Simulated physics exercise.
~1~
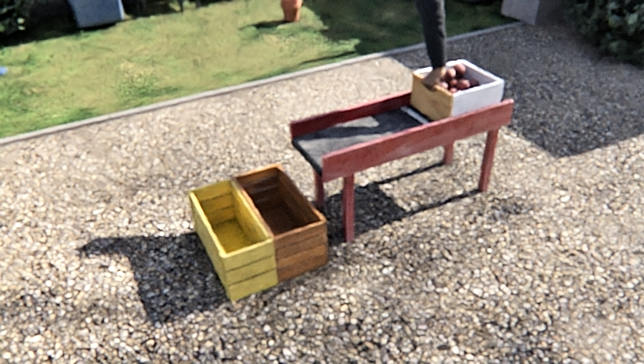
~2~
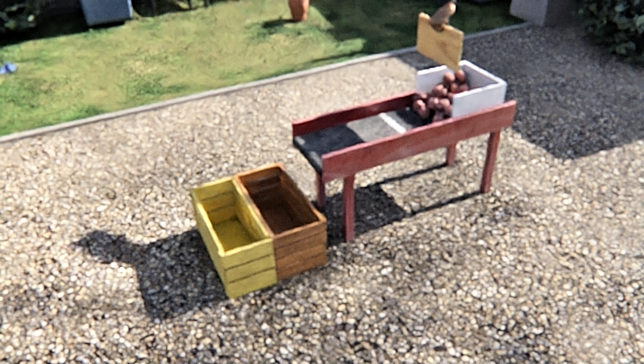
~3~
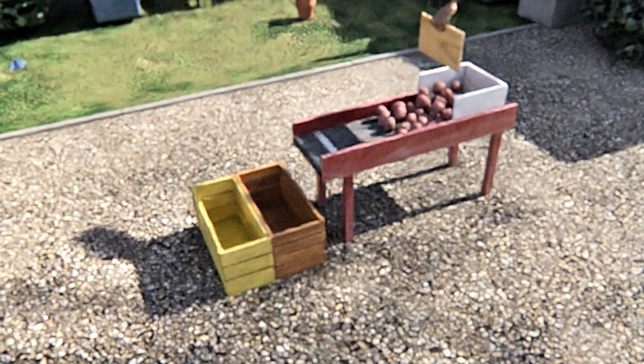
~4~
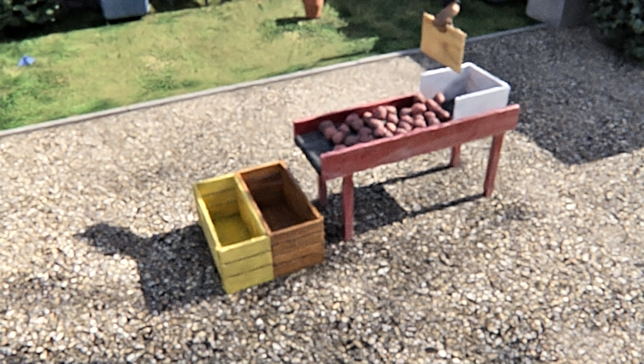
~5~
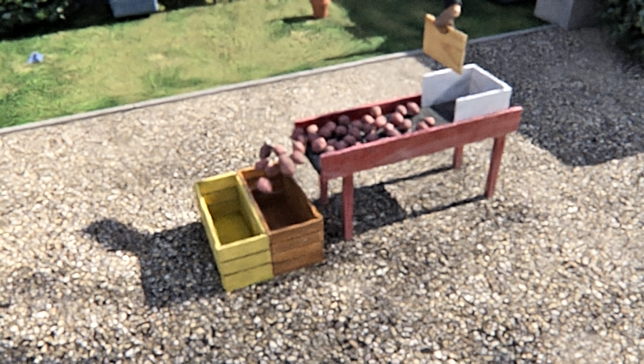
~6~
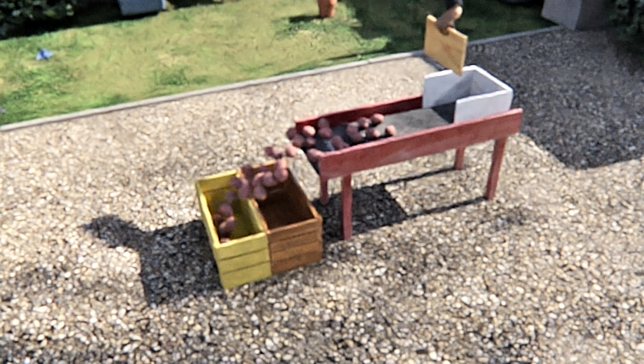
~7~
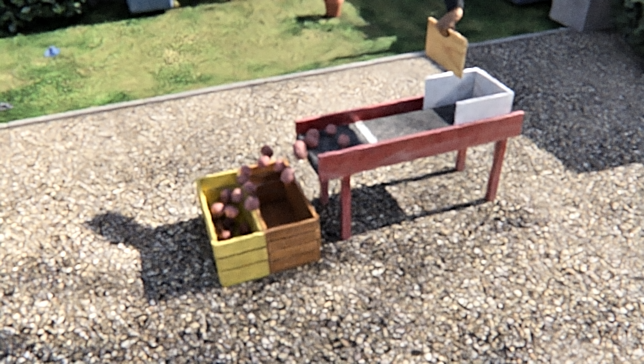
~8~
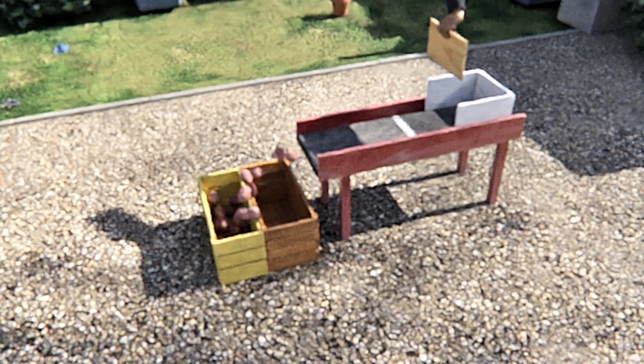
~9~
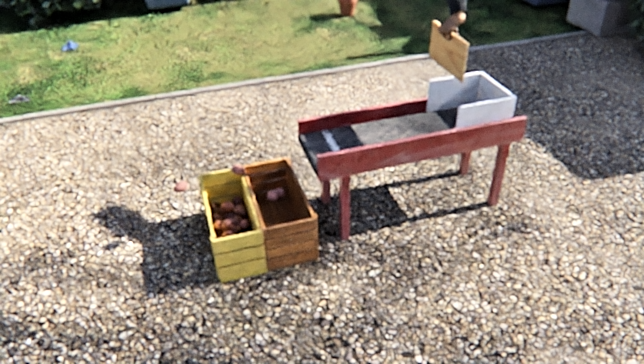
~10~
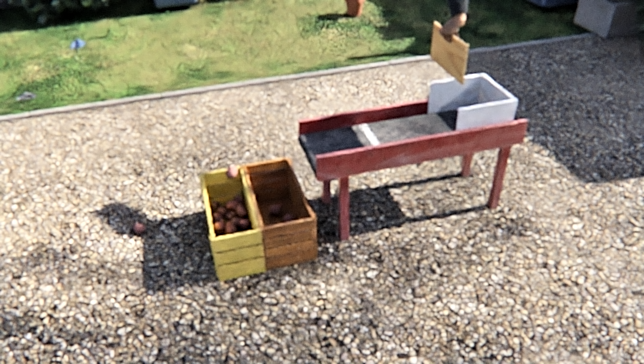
On a sunlit gravel patch beside a lawn, a red-sided table with a dark belt holds a white pen of red potatoes, with a wooden tote and a yellow tub on the ground to its left. A hand lifts a wooden gate from the pen, and the potatoes ride left along the belt in a spreading heap. They spill off the end, the leading ones arcing over the wooden tote into the yellow tub. The belt empties as the last few fly off. Most rest in the yellow tub, very few in the tote, and one on the gravel beyond.
